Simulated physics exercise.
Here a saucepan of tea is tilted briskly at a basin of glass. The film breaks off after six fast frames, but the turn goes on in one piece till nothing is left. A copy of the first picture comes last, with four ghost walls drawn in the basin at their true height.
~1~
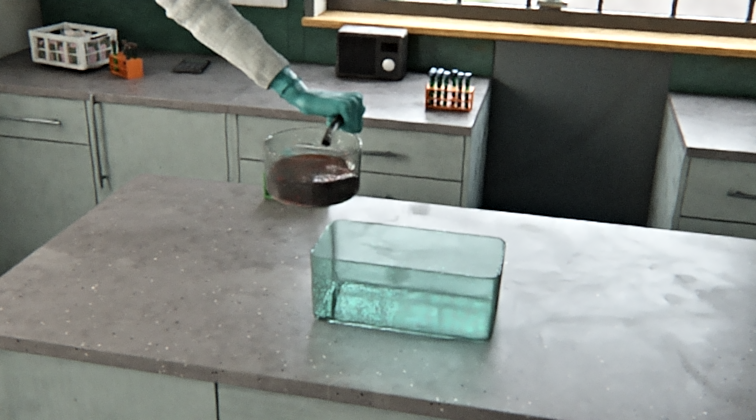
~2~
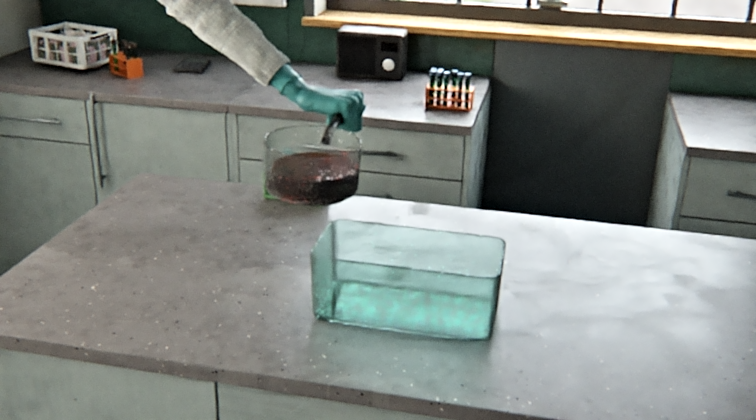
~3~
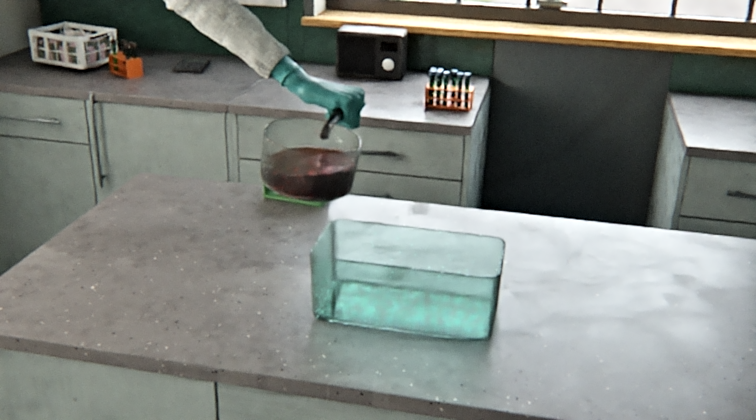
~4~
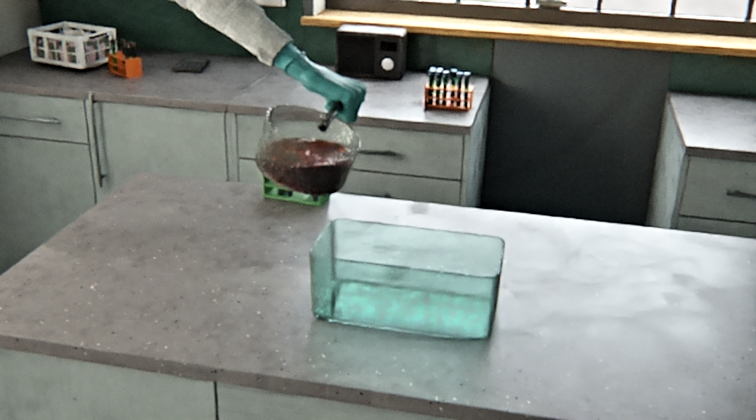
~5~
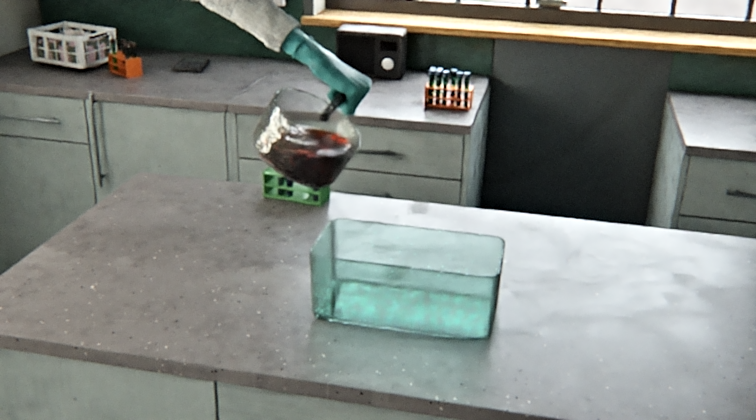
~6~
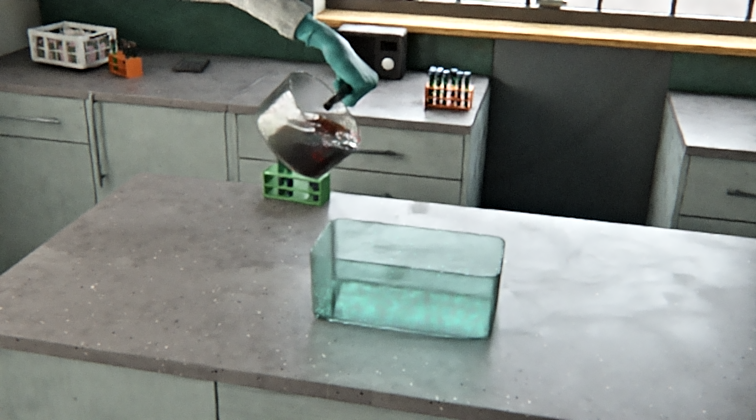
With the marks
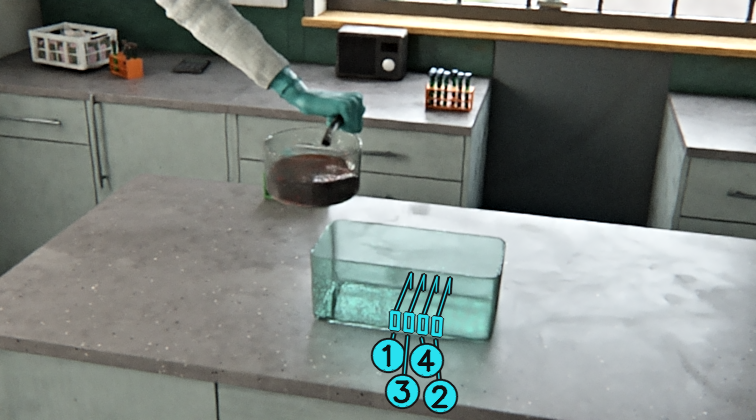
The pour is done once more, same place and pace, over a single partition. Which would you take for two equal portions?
4 is best.
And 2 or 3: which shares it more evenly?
It is 3.
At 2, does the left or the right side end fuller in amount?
The left one.
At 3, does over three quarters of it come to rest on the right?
No, it does not.
In cyan, 1 at (393, 334); 2 at (435, 339); 3 at (407, 336); 4 at (421, 338).
Choosing 1, about 19 % ends left of the wall and 76 % right of it; 5 % is lost outside.
Choosing 2, about 75 % ends left of the wall and 17 % right of it; 8 % is lost outside.
Choosing 3, about 26 % ends left of the wall and 68 % right of it; 6 % is lost outside.
Choosing 4, about 52 % ends left of the wall and 43 % right of it; 5 % is lost outside.
